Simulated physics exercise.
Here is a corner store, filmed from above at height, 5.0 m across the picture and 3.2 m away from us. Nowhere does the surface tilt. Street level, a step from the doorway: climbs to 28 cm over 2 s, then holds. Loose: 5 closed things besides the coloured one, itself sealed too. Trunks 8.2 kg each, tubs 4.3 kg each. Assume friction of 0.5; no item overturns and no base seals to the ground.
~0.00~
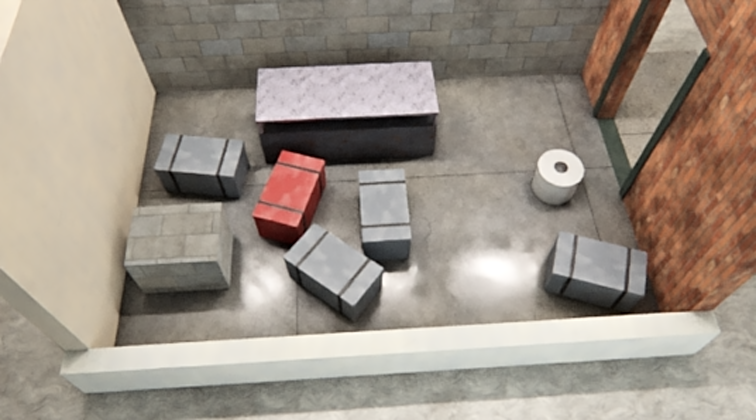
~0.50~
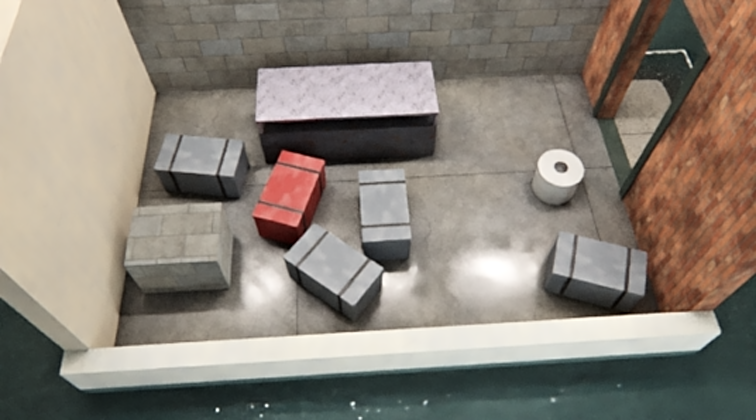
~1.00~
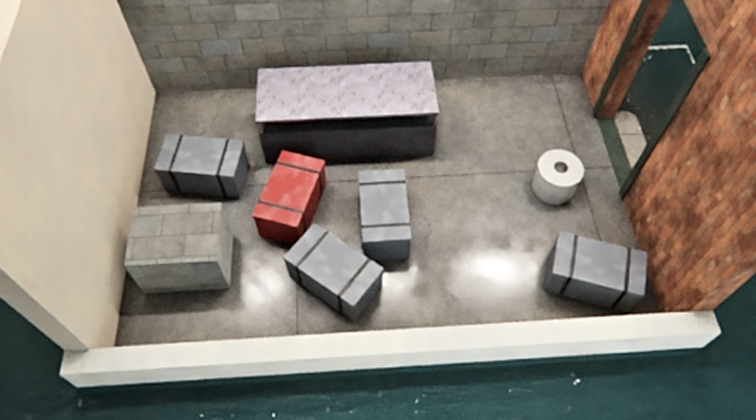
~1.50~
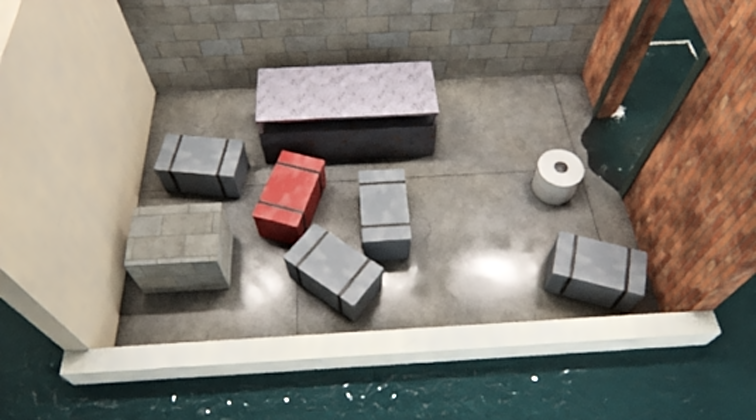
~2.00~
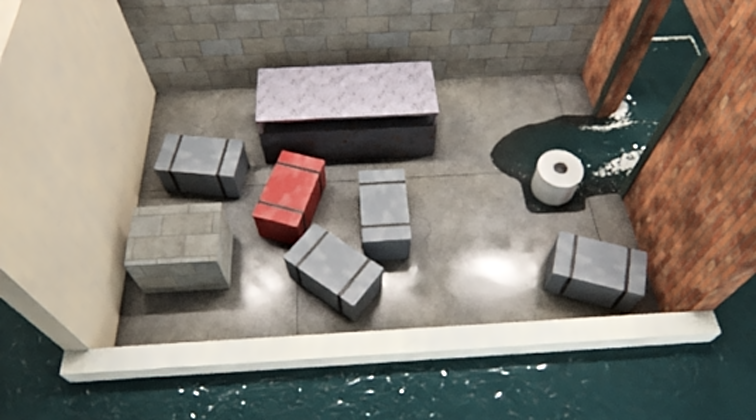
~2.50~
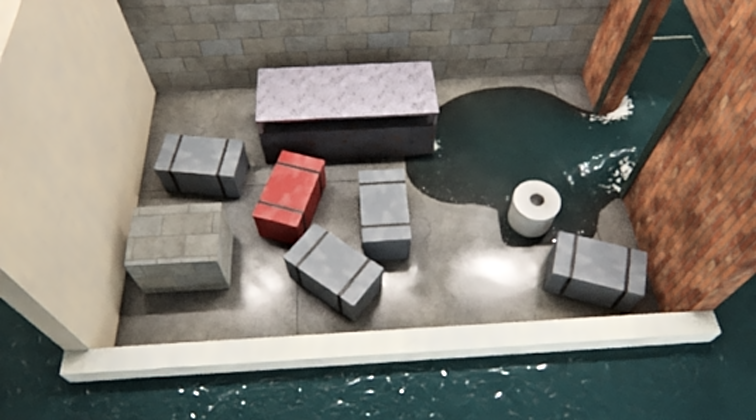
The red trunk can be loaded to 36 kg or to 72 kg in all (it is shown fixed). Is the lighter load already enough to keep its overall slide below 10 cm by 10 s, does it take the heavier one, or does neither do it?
Only the bigger weight is adequate.
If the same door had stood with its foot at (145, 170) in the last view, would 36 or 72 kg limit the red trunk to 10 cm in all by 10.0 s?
I'd say neither one will work.
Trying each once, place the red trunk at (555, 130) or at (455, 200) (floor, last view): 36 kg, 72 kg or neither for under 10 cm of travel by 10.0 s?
For the first spot both come up short, for the second both come up short.
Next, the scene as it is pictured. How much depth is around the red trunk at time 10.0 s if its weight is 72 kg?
Something like 14 centimetres.
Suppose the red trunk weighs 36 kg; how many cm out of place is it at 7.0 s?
About 20 cm.
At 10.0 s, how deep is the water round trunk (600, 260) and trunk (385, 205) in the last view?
Around 6 cm and 18 cm.
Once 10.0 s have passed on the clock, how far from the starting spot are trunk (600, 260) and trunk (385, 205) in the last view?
In turn: 60 cm, 80 cm.
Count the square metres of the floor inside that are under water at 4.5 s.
I'd put it close to 11.0 m2.
After 3.5 s the red trunk would be 0 cm from its start with 36 kg and 0 cm from its start with 72 kg; 3 cm of water round it then.
After 4.5 s the red trunk would be 13 cm from its start with 36 kg and 0 cm from its start with 72 kg; 7 cm of water round it then.
After 7.0 s the red trunk would be 23 cm from its start with 36 kg and 0 cm from its start with 72 kg; 7 cm of water round it then.
After 10.0 s the red trunk would be 39 cm from its start with 36 kg and 0 cm from its start with 72 kg; 14 cm of water round it then.
